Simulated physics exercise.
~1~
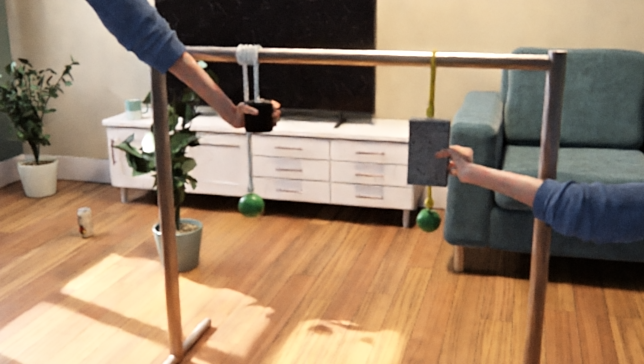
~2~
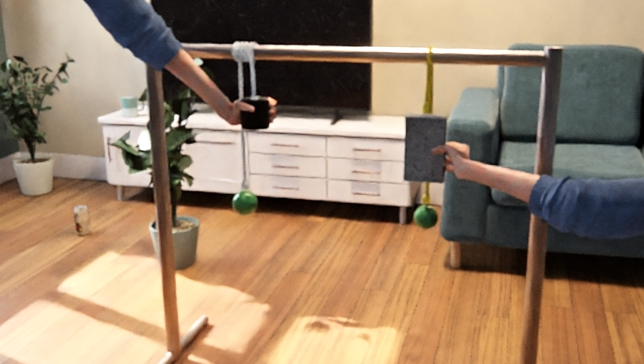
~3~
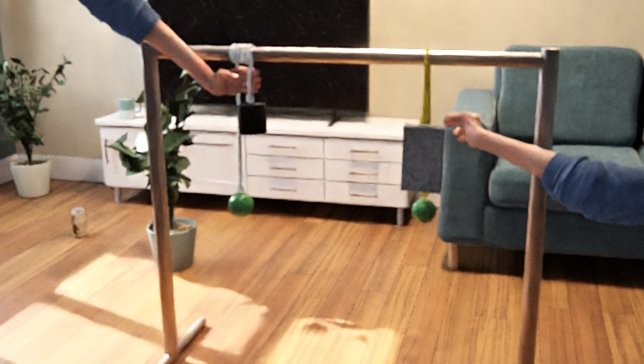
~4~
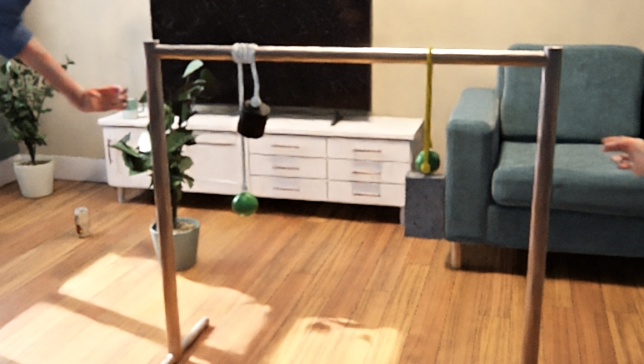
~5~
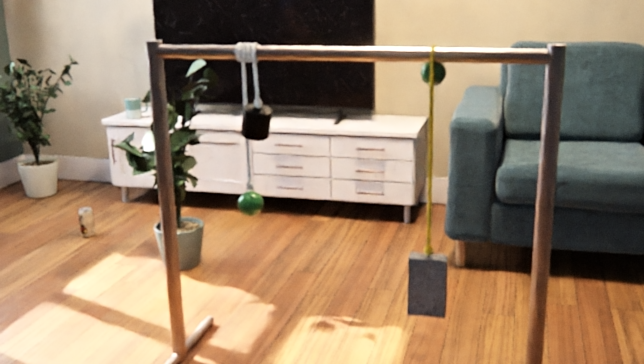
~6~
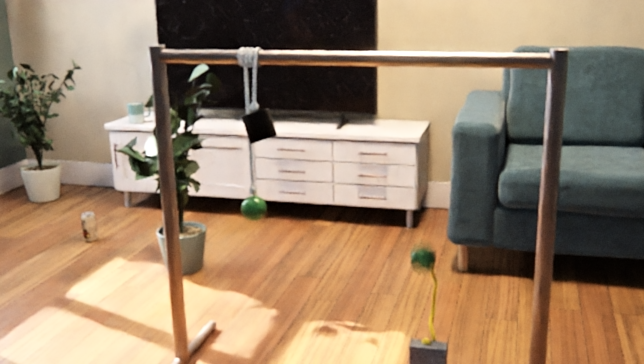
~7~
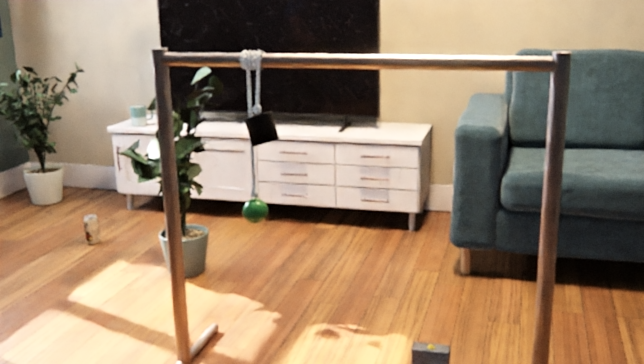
In a living room, two hands release a small black object and a grey block hung with green balls from ropes over a metal rail. The block drops to the floor, pulling its yellow rope and ball over and down, while the black object stays hanging.
